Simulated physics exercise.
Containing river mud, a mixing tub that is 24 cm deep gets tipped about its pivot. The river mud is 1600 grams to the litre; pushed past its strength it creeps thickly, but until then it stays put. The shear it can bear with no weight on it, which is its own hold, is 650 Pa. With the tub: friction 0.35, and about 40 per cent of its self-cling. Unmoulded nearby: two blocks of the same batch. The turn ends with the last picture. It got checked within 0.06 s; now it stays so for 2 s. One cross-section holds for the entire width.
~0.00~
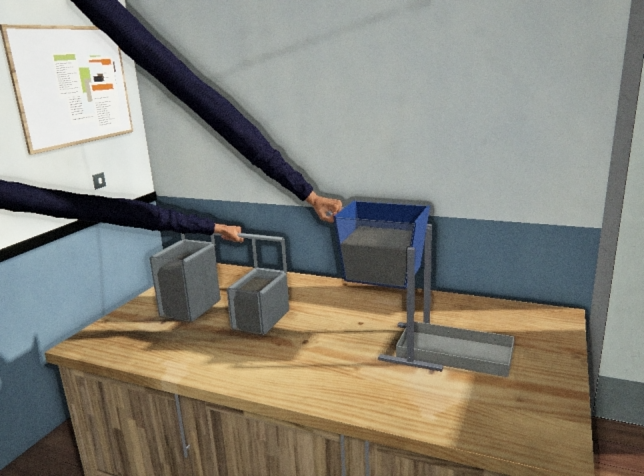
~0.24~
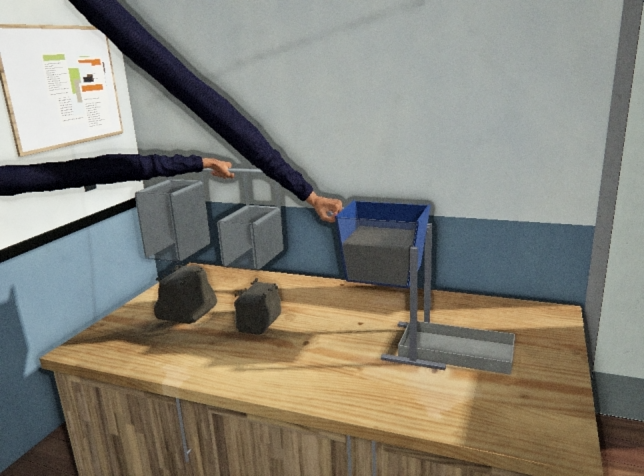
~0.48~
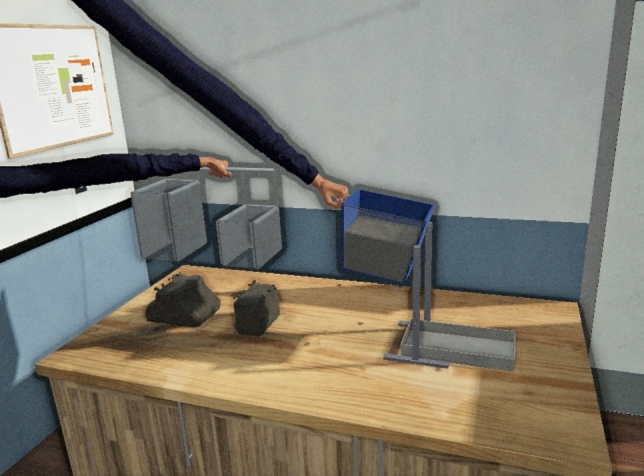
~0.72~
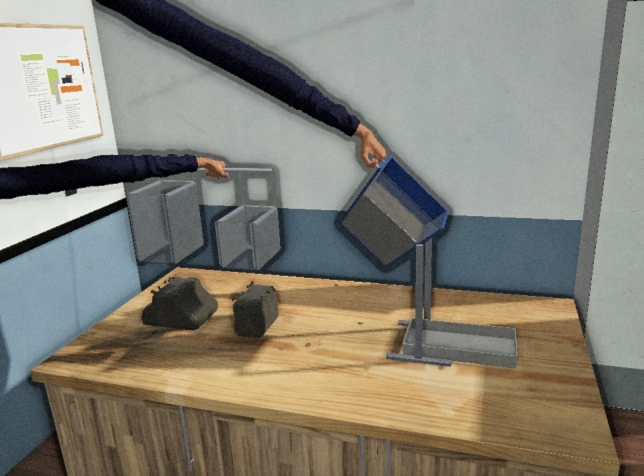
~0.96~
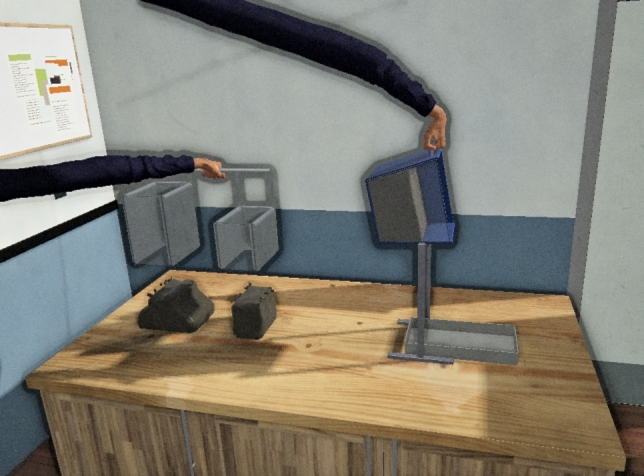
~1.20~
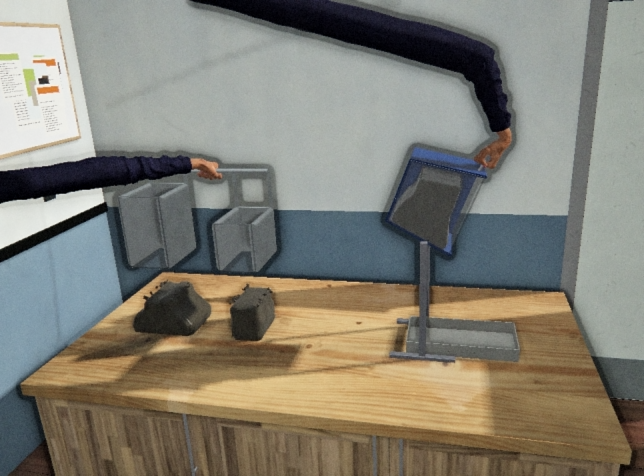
We see one hand lift two grey moulds off dark blocks of mud, which slump slightly on a wooden worktop, while another hand turns a blue tub of grey mud clockwise on its stand until it is past upright on its side.
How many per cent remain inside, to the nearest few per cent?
Roughly 0 per cent remains inside.
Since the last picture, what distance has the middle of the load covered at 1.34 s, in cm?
Some 13 cm.
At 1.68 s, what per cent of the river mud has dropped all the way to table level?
At that moment, near 100 % is down.
By 1.34 s, the tub is at 111 degrees and holds 58 %.
By 1.51 s, the tub is at 111 degrees and holds 0 %.
By 1.68 s, the tub is at 111 degrees and holds 0 %.
By 1.85 s, the tub is at 111 degrees and holds 0 %.
By 3.20 s, at the end, the tub is at 111 degrees and holds 0 %.
